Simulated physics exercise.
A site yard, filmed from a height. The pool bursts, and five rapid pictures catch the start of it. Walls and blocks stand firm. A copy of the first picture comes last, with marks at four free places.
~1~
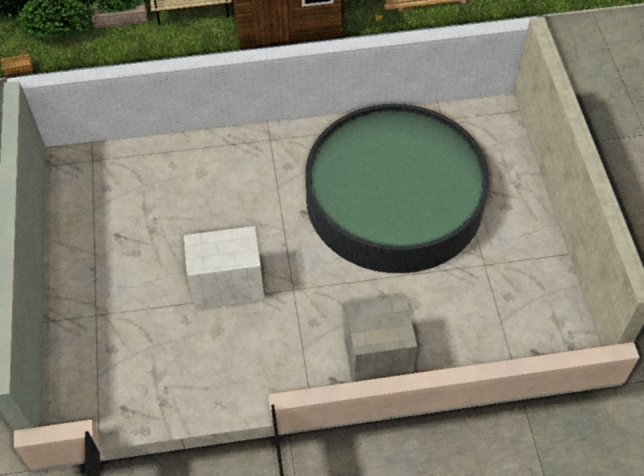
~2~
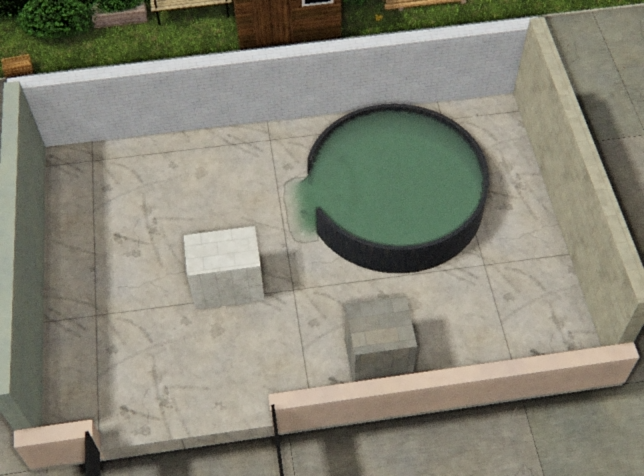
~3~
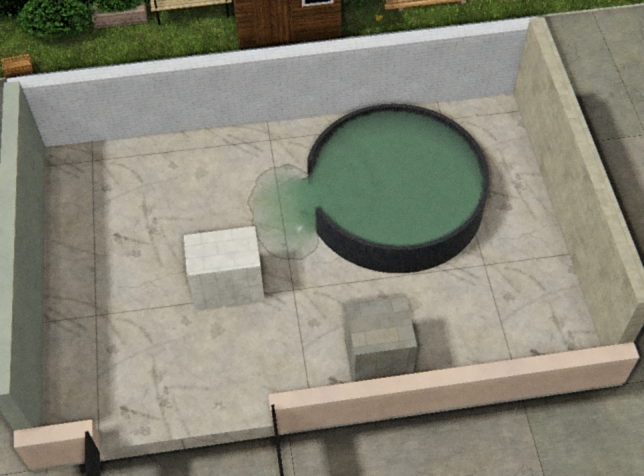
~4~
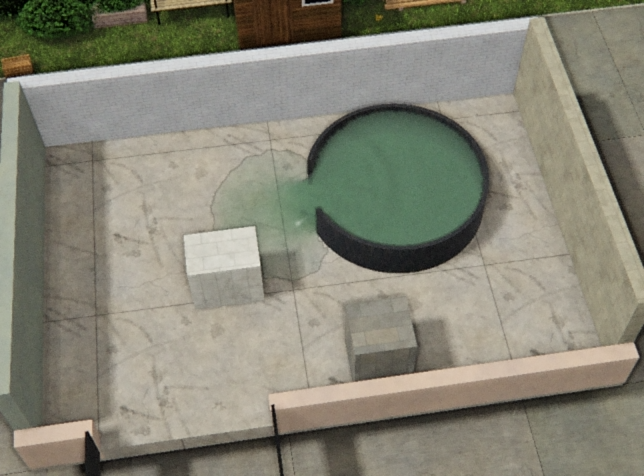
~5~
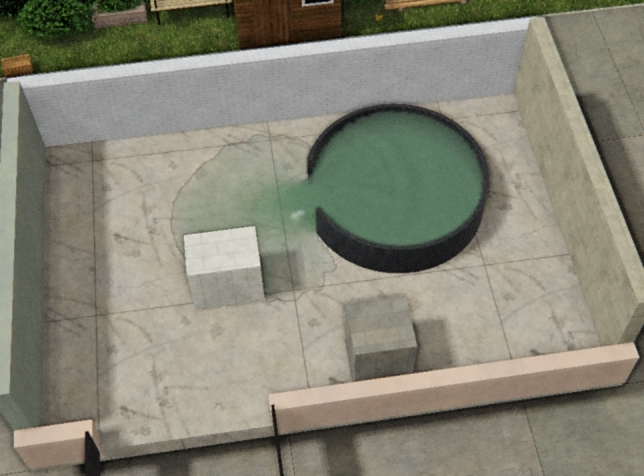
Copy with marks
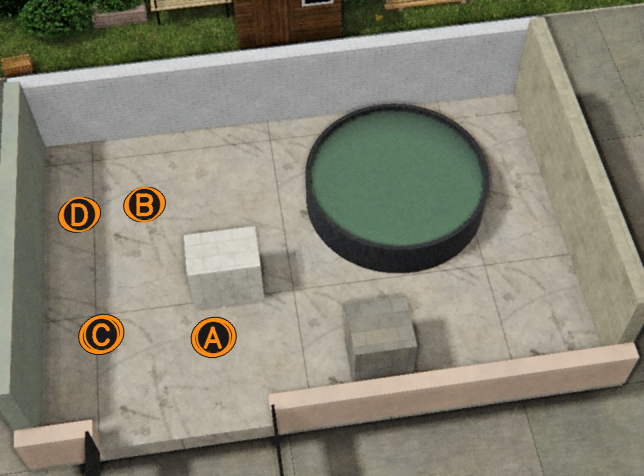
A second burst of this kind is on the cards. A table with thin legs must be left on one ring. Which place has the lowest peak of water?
I would pick place A.
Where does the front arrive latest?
A.
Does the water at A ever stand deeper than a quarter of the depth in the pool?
No.
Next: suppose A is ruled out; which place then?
That would be C.
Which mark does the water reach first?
That would be B.
On the marked copy, A at (213, 337); B at (144, 204); C at (101, 334); D at (79, 214).
If A is chosen, the water peaks at about 10 % of the depth that stood in the pool.
If B is chosen, the water peaks at about 40 % of the depth that stood in the pool.
If C is chosen, the water peaks at about 19 % of the depth that stood in the pool.
If D is chosen, the water peaks at about 44 % of the depth that stood in the pool.
